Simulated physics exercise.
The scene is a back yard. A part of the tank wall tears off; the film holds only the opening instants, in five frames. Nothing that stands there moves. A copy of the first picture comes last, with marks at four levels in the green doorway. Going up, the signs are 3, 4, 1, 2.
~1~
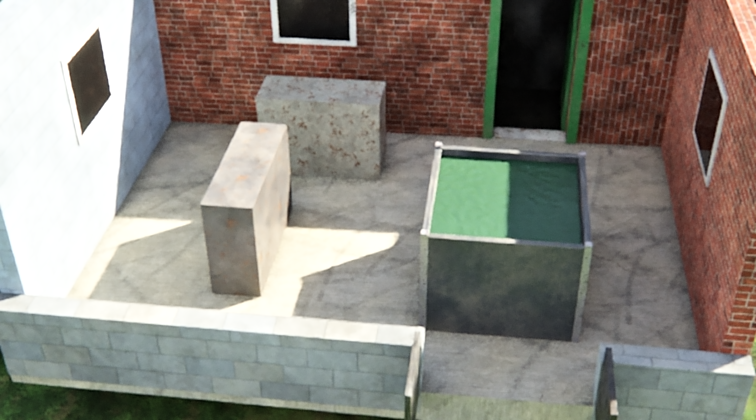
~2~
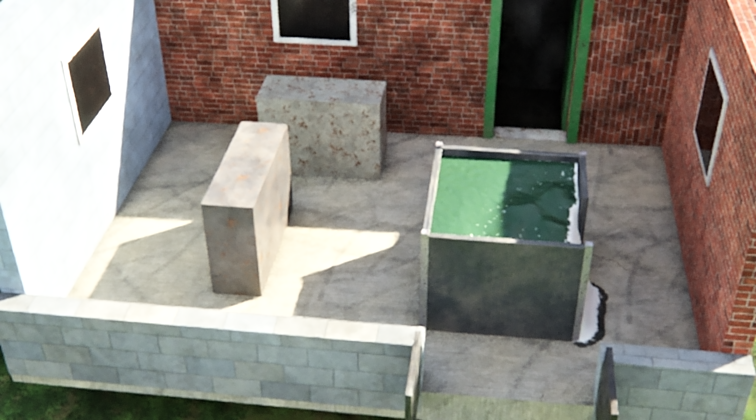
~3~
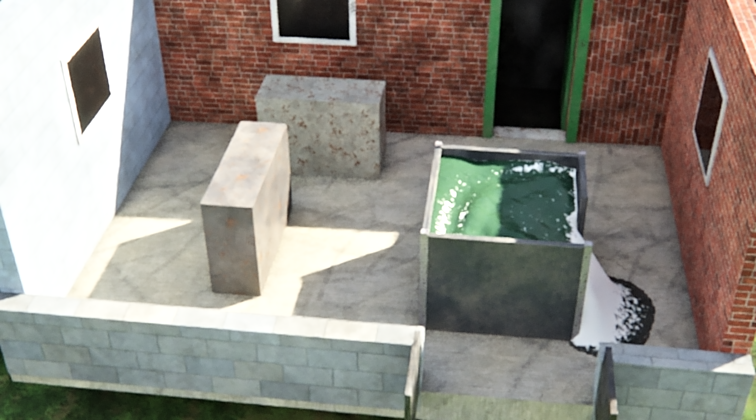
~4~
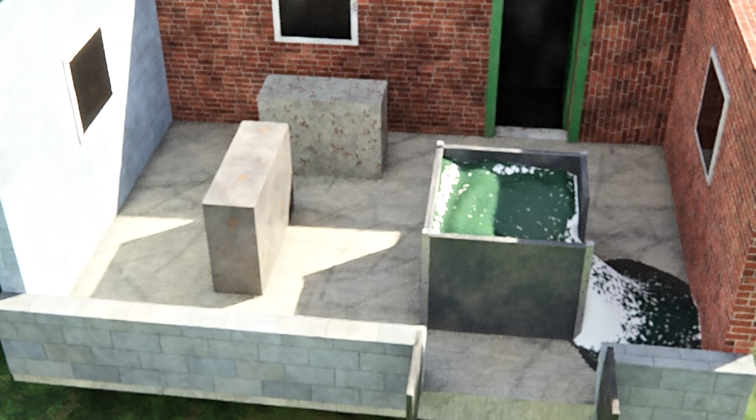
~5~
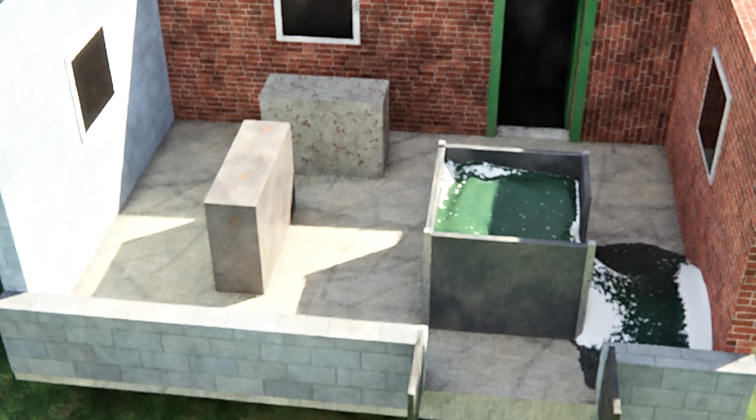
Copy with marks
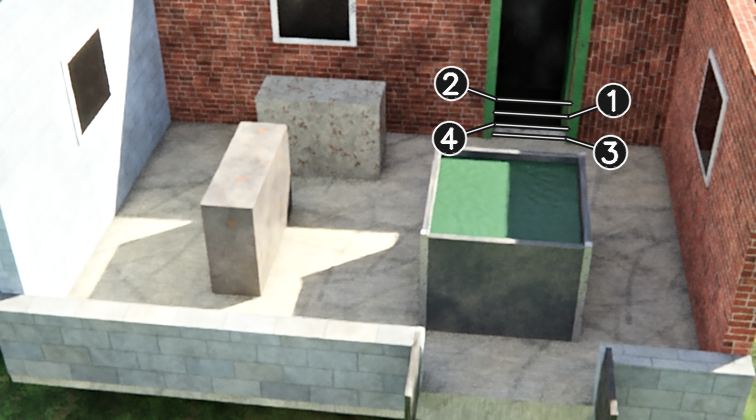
In the video, green water rests in a dark square tank in a back yard with brick walls, then churns and pours from the tank's right side, spreading in a foamy pool across the paving toward the right wall.
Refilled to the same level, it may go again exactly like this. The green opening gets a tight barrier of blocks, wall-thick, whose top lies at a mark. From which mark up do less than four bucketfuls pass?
I would pick height 4.
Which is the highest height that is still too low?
3 it is.
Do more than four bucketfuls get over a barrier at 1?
No.
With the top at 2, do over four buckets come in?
No.
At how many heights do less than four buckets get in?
Three.
On the marked copy, 1 at (531, 114); 2 at (533, 101); 3 at (529, 136); 4 at (530, 126); from the bottom up 3, 4, 1, 2.
With 1, nothing gets over.
With 2, nothing gets over.
With 3, about 12 bucketfuls get in.
With 4, a splash gets over, under a bucket.
